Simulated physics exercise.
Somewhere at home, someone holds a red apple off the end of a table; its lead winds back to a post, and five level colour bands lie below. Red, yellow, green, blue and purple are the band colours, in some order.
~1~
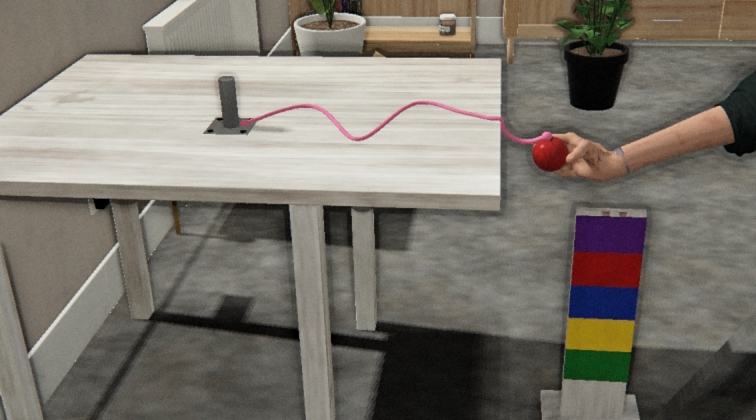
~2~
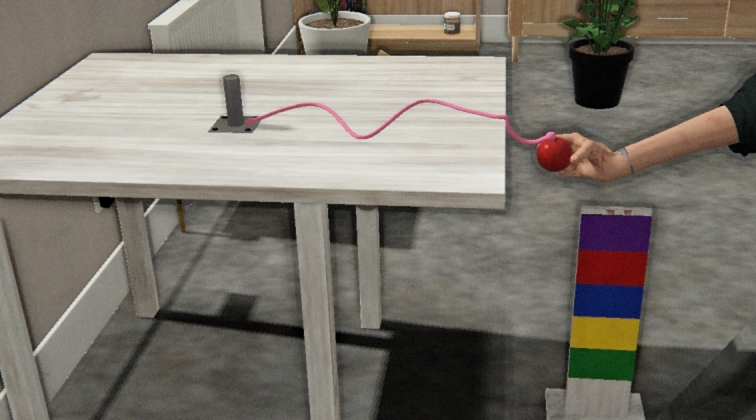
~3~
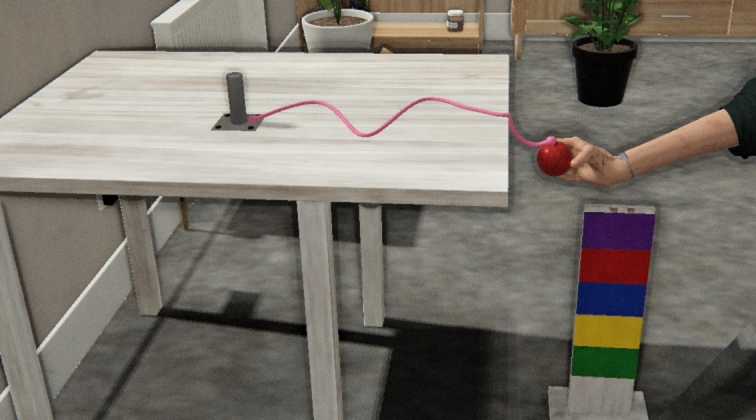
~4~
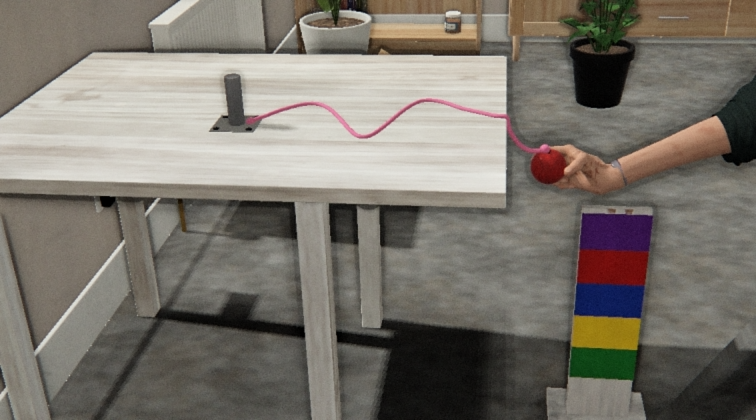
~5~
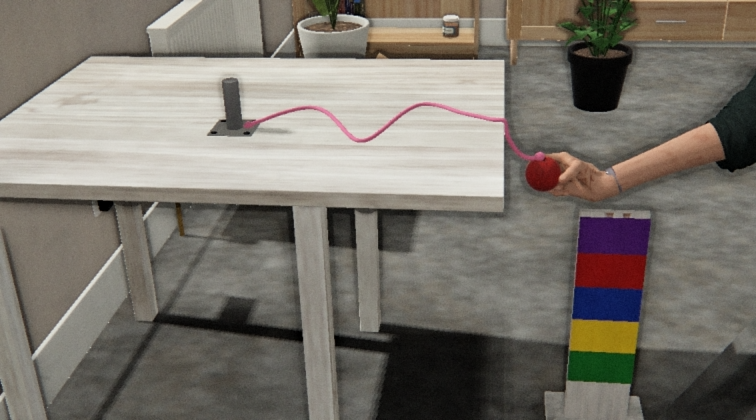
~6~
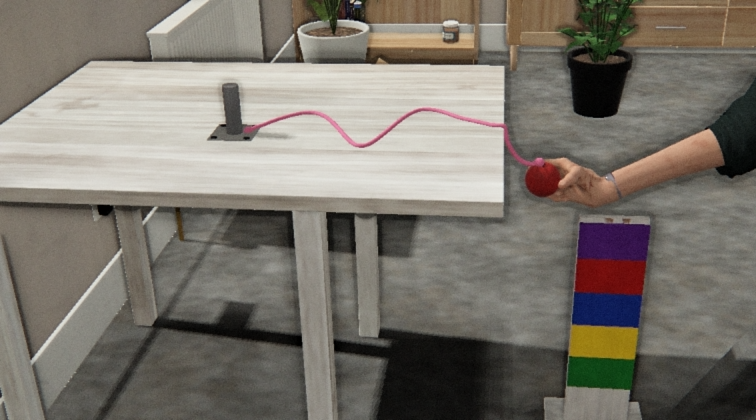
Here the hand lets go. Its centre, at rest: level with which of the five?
Yellow.
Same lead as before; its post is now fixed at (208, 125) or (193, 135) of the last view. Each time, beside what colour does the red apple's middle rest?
Answer, in order: Blue, blue.
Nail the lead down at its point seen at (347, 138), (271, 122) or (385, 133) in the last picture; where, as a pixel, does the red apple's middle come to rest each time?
Going through the three tries, you get (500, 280), (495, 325) and (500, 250).
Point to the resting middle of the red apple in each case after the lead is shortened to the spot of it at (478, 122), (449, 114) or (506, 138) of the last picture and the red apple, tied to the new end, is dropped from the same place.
The pixels are (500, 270), (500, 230) and (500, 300), in the order of the tries.
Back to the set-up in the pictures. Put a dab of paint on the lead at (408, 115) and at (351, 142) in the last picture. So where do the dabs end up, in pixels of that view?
The first settles around (504, 169), the second around (427, 130).
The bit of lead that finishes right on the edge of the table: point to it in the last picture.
Check around (392, 127) - that's where it is.
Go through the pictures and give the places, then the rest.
The first frame shows red apple (550, 154); purple (610, 236); red (607, 271); blue (603, 304); yellow (600, 336); green (597, 367).
The second frame shows red apple (554, 154); lead through (279, 112) (336, 117) (374, 134) (413, 105) (476, 113).
The third frame shows red apple (554, 159).
The fourth frame shows red apple (548, 167); lead through (280, 111) (337, 116) (375, 133) (413, 104) (477, 112).
The fifth frame shows red apple (543, 174).
The sixth frame shows red apple (543, 180); lead through (277, 120) (335, 125) (372, 142) (411, 114) (474, 121).
Soon after, apple near (529, 297); level with blue.
Then, apple near (484, 335); level with yellow.
Further on, apple near (503, 337); level with yellow.
At rest, apple near (496, 338); level with yellow. Its middle rests at the yellow band.
